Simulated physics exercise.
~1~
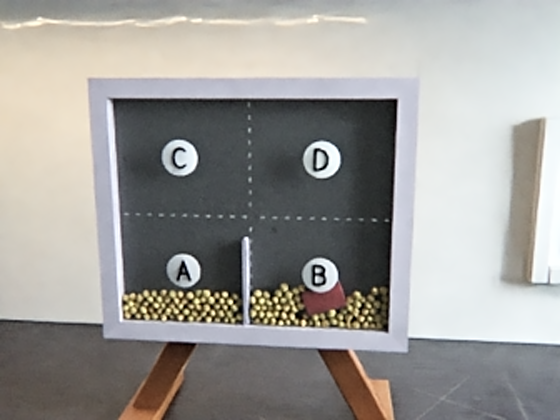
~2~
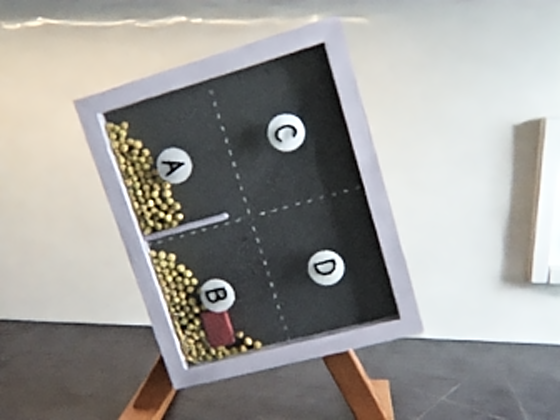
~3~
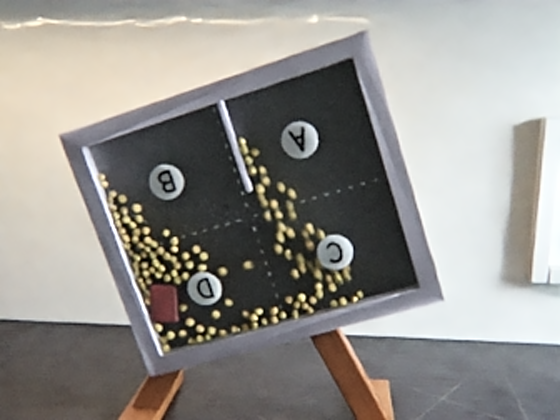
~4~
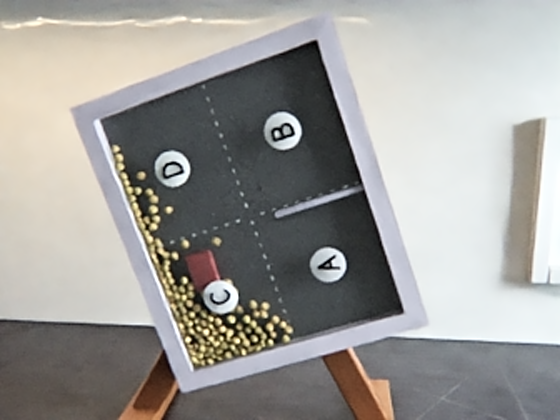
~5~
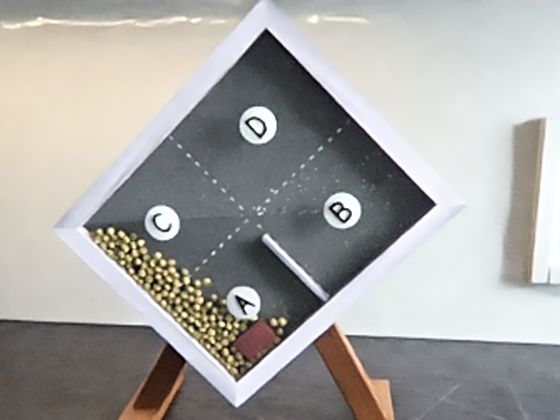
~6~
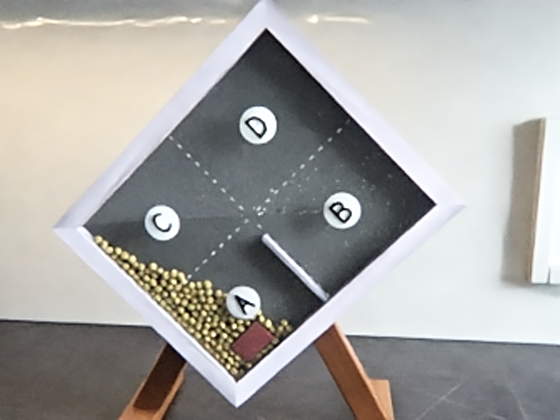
The box turns clockwise, tumbling beads and a red block, which settles by A.
